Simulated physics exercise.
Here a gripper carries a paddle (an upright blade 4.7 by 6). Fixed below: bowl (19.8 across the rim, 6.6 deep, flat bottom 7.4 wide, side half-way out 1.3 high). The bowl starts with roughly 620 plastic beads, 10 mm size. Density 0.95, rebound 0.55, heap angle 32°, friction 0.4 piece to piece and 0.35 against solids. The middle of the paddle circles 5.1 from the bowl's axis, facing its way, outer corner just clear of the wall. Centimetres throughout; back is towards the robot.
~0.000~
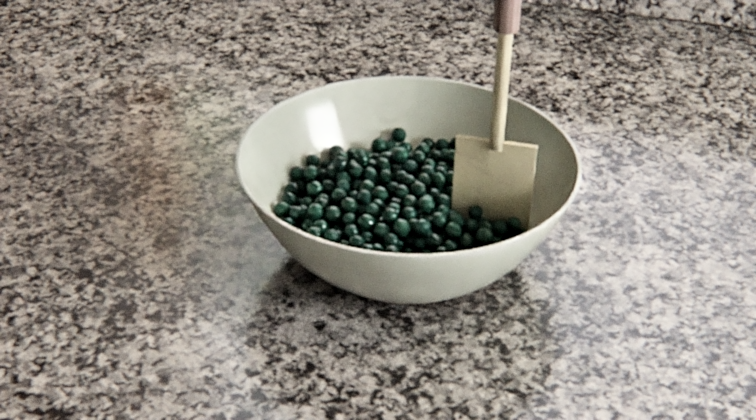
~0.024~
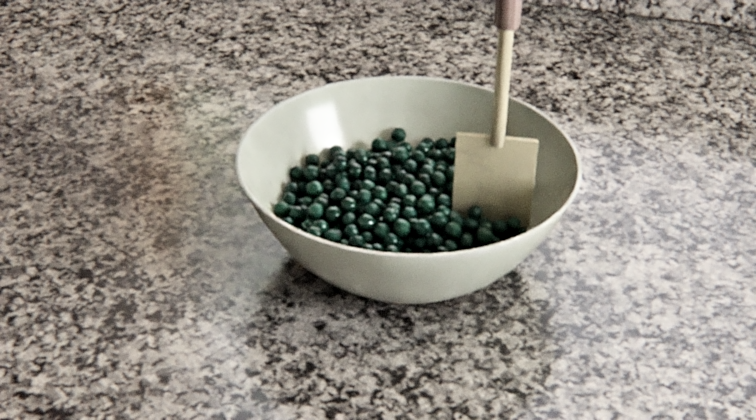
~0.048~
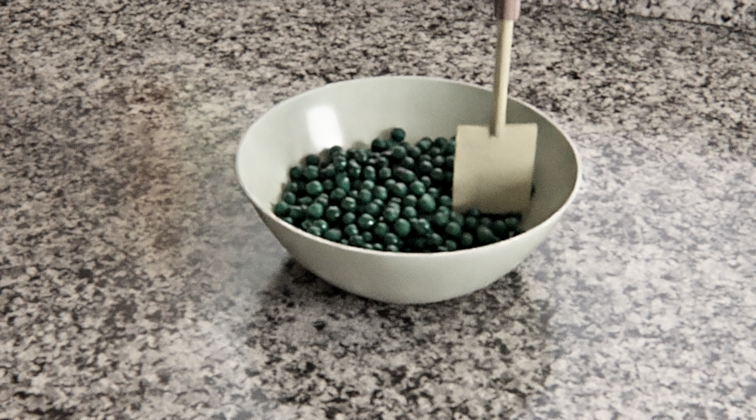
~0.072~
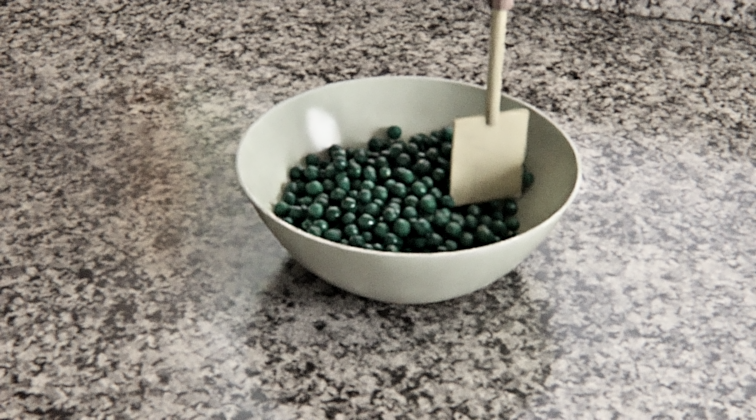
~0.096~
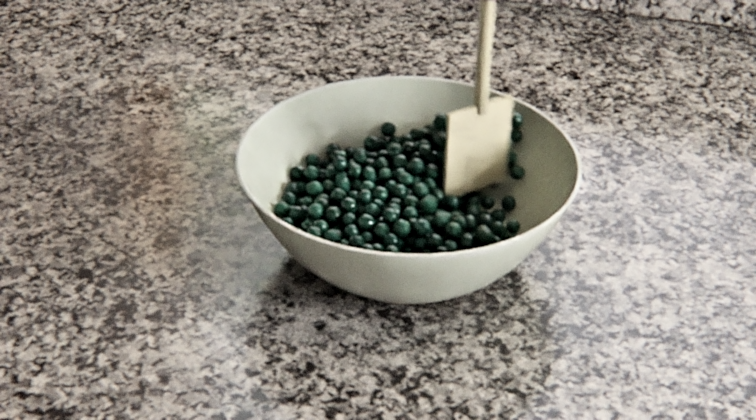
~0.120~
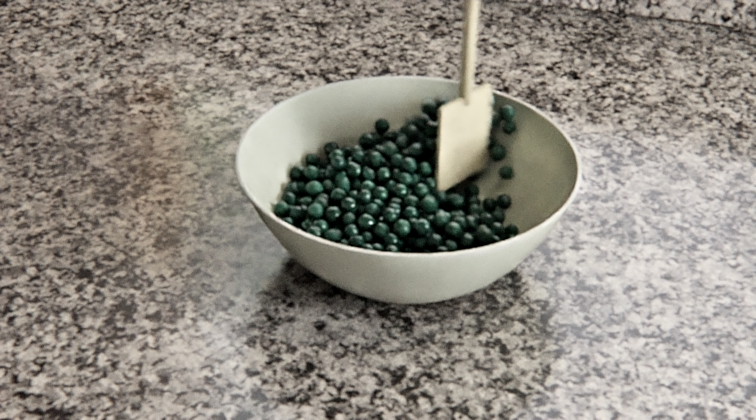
Pale bowl of dark green beads on a speckled countertop, a flat paddle sweeping toward the back and pushing beads up the side.
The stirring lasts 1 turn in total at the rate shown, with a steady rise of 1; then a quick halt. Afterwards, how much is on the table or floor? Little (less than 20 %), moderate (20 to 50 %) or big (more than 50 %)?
A little share, less than 20 %, ends on the table or floor.
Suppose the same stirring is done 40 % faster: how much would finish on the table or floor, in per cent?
In that case some 25 per cent.
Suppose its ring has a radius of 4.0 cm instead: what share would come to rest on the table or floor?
It would be near 10 per cent.
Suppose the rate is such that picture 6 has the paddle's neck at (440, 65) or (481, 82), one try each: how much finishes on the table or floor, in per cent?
About 20 and 5 per cent.
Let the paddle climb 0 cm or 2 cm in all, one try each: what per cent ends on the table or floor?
About 15 and 10 per cent.
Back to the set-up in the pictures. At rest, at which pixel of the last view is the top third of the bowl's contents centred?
Around (448, 192).
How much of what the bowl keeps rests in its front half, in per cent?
Some 45 per cent.
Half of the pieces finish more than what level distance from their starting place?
Roughly 3 cm.
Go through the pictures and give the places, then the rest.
The first picture shows paddle neck at (498, 118), 0° round; upper third of the load around (406, 196), from x 280 to 520, top at y 135; 615 in the bowl.
The second picture shows paddle neck at (499, 114), 5° round; upper third of the load around (409, 195), from x 280 to 520, top at y 135.
The third picture shows paddle neck at (499, 104), 17° round; upper third of the load around (411, 189), from x 280 to 530, top at y 135.
The fourth picture shows paddle neck at (493, 93), 32° round; upper third of the load around (412, 178), from x 280 to 525, top at y 135.
The fifth picture shows paddle neck at (482, 82), 46° round; upper third of the load around (417, 174), from x 280 to 520, top at y 120.
The sixth picture shows paddle neck at (467, 74), 61° round; upper third of the load around (412, 169), from x 280 to 515, top at y 100; 615 in the bowl.
After 0.31 s, 176° round, highest piece 9 above the table; 598 in the bowl, 7 on the table or floor, 10 in flight or on the tool.
After 0.49 s, 290° round, highest piece 9 above the table; 564 in the bowl, 34 on the table or floor, 17 in flight or on the tool.
After 0.79 s, 0° round, highest piece 7 above the table; 546 in the bowl, 68 on the table or floor, 1 in flight or on the tool.
After 1.49 s, 0° round, highest piece 6 above the table; 546 in the bowl, 69 on the table or floor.
At rest, 546 in the bowl, 69 on the table or floor. That is 11 % on the table or floor.
